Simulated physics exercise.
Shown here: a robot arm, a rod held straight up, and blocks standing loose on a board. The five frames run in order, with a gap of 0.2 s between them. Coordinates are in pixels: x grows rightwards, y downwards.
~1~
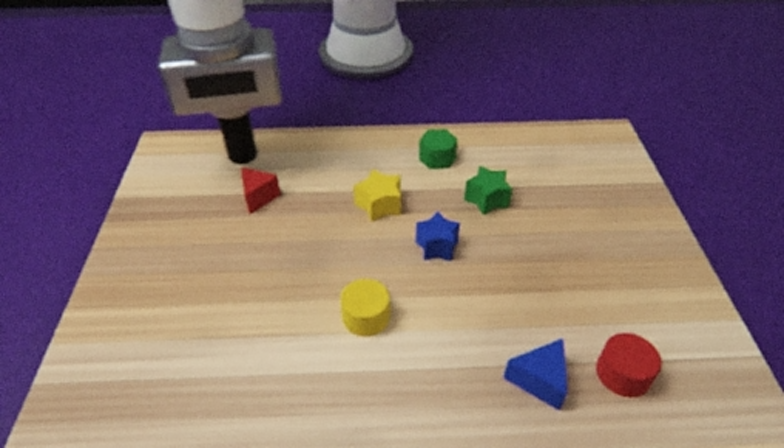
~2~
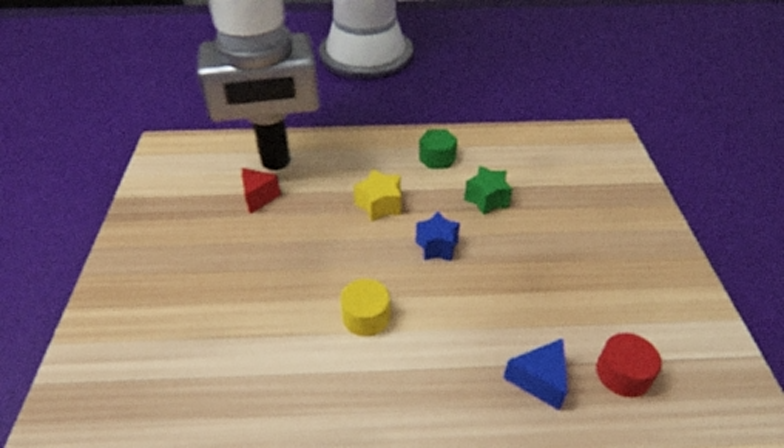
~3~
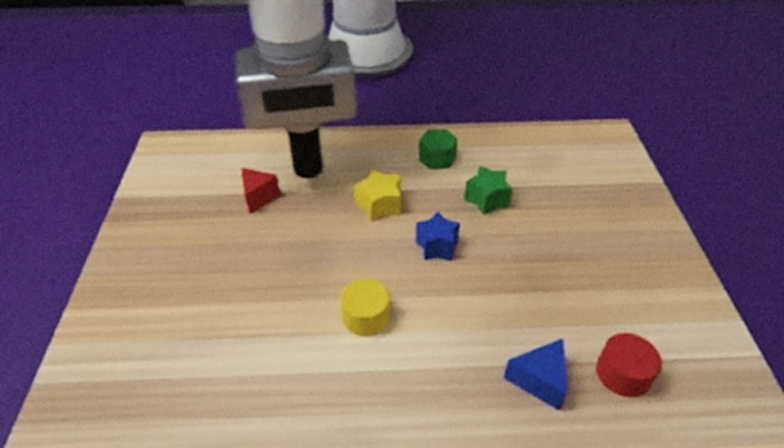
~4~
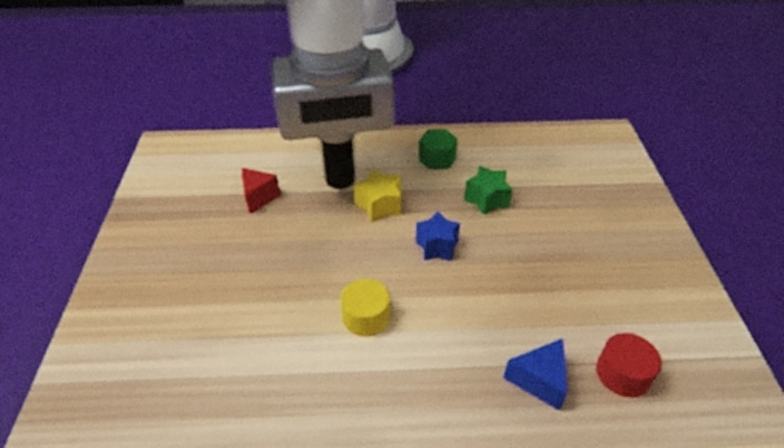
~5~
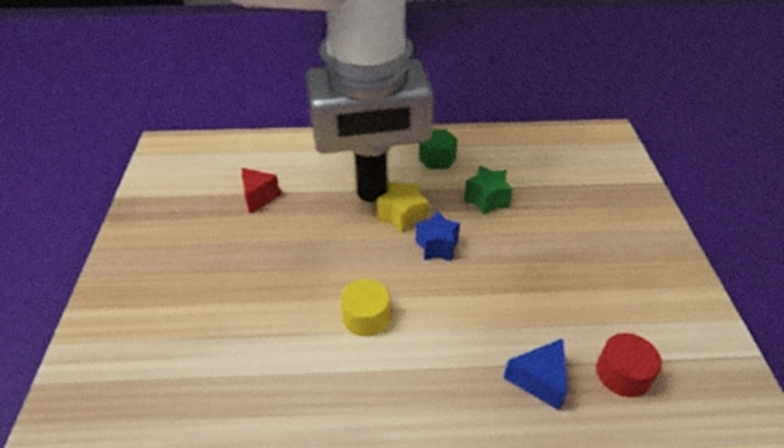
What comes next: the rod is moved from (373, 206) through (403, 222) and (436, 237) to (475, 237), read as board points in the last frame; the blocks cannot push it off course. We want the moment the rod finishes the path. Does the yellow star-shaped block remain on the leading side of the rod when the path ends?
Yes
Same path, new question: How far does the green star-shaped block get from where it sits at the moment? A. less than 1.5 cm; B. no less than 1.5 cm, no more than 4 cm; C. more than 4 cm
I choose A.
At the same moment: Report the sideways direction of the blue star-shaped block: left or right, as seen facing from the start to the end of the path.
It's set to shift right.
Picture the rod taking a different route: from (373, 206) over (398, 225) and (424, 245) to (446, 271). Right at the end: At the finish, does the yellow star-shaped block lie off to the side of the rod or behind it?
Yes - that is the case.
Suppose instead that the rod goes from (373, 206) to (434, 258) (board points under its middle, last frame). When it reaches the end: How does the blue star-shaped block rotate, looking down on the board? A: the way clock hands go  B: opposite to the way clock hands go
The answer is A.
The first path, step by step. One third of the way, rod at (403, 209); yellow star-shaped block at (437, 208); blue star-shaped block at (452, 235).
Two thirds of the way, rod at (438, 224); yellow star-shaped block at (473, 224); blue star-shaped block at (486, 255).
At the end, rod at (477, 224); yellow star-shaped block at (512, 227); blue star-shaped block at (499, 260), turned 55° clockwise; green star-shaped block still.
